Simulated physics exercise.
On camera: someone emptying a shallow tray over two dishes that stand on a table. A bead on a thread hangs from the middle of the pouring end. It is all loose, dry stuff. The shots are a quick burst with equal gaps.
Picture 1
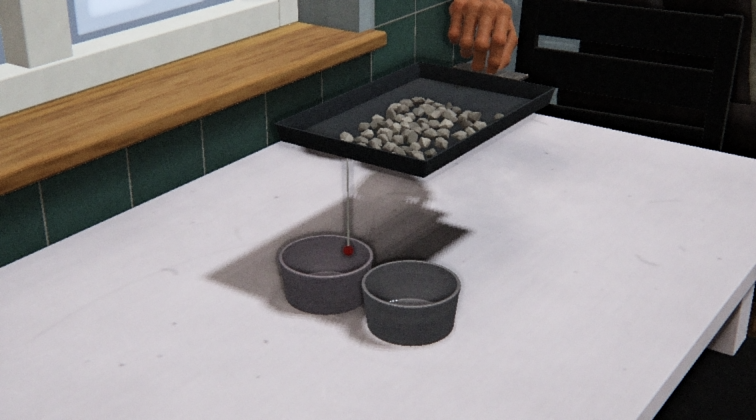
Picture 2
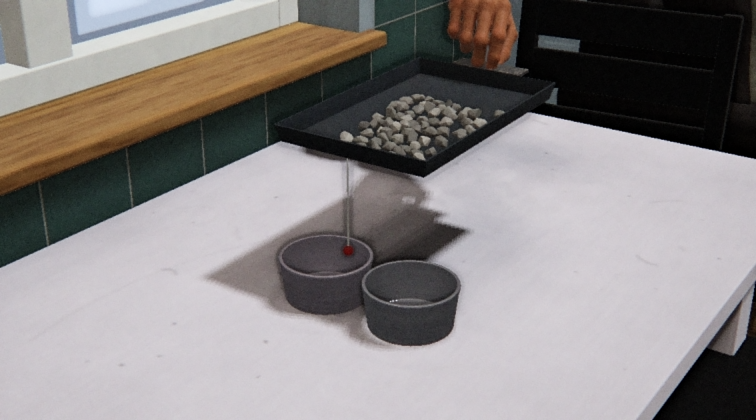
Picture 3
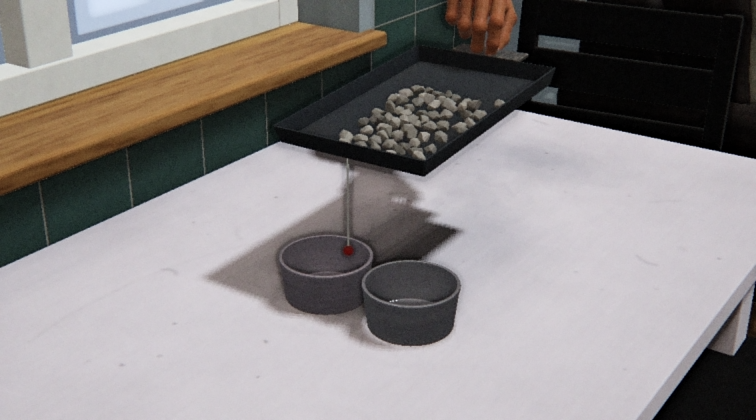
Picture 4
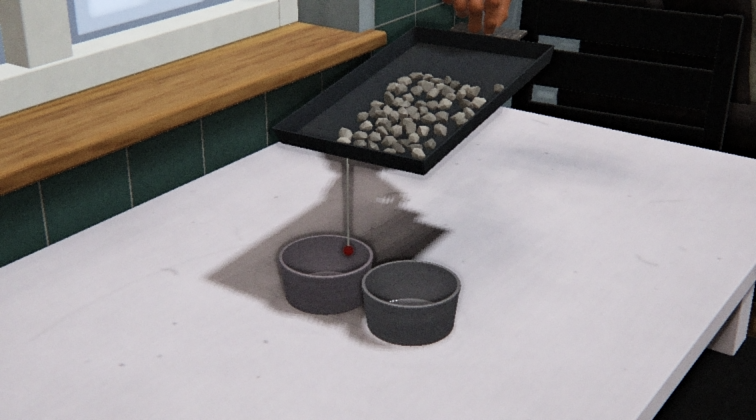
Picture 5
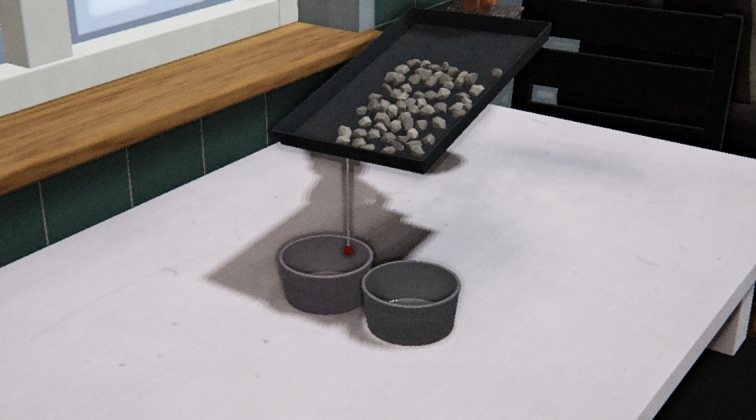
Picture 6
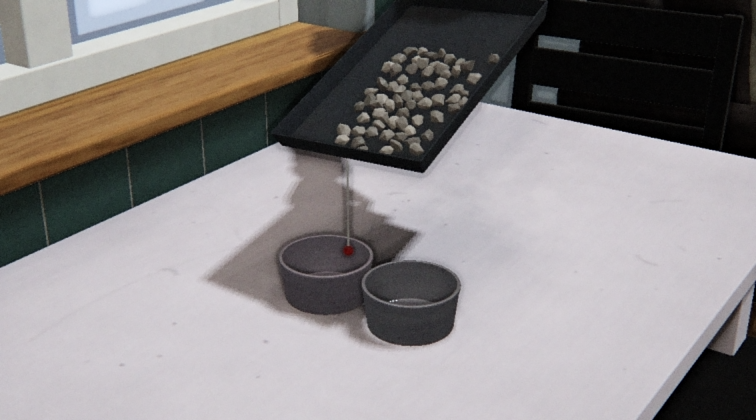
A hand raises the far end of a dark tray of gravel above two bowls.
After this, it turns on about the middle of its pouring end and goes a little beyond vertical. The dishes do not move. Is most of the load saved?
They take only the smaller part between them.
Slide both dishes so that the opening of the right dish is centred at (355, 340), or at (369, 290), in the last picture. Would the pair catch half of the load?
First the smaller part, then most of it.
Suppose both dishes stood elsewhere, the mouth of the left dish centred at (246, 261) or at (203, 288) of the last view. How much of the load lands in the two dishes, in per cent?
Roughly 90 per cent, and 0 per cent.
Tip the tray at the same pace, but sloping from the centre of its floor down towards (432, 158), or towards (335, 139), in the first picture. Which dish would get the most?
The first try: The right dish. The second: The left-hand dish.
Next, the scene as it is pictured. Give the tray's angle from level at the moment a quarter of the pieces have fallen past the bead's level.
Roughly 100°.
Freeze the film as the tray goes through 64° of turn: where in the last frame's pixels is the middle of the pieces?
Close to (347, 129).
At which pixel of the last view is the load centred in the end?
Near (289, 324).
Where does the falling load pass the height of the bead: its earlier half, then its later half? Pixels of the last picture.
The first part at (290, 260); the rest at (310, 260).
Shortly afterwards, tray tipped steeply; the whole lot on the tray.
Next, tray tipped past a quarter turn; near half on the tray; only a few in the left dish; near a quarter outside both; near a quarter in the air.
Some moments later, tray tipped past a quarter turn; a little in the left dish; the bulk outside both.
In the end, tray tipped past a quarter turn; none at all in the right dish; a little in the left dish; the bulk outside both.
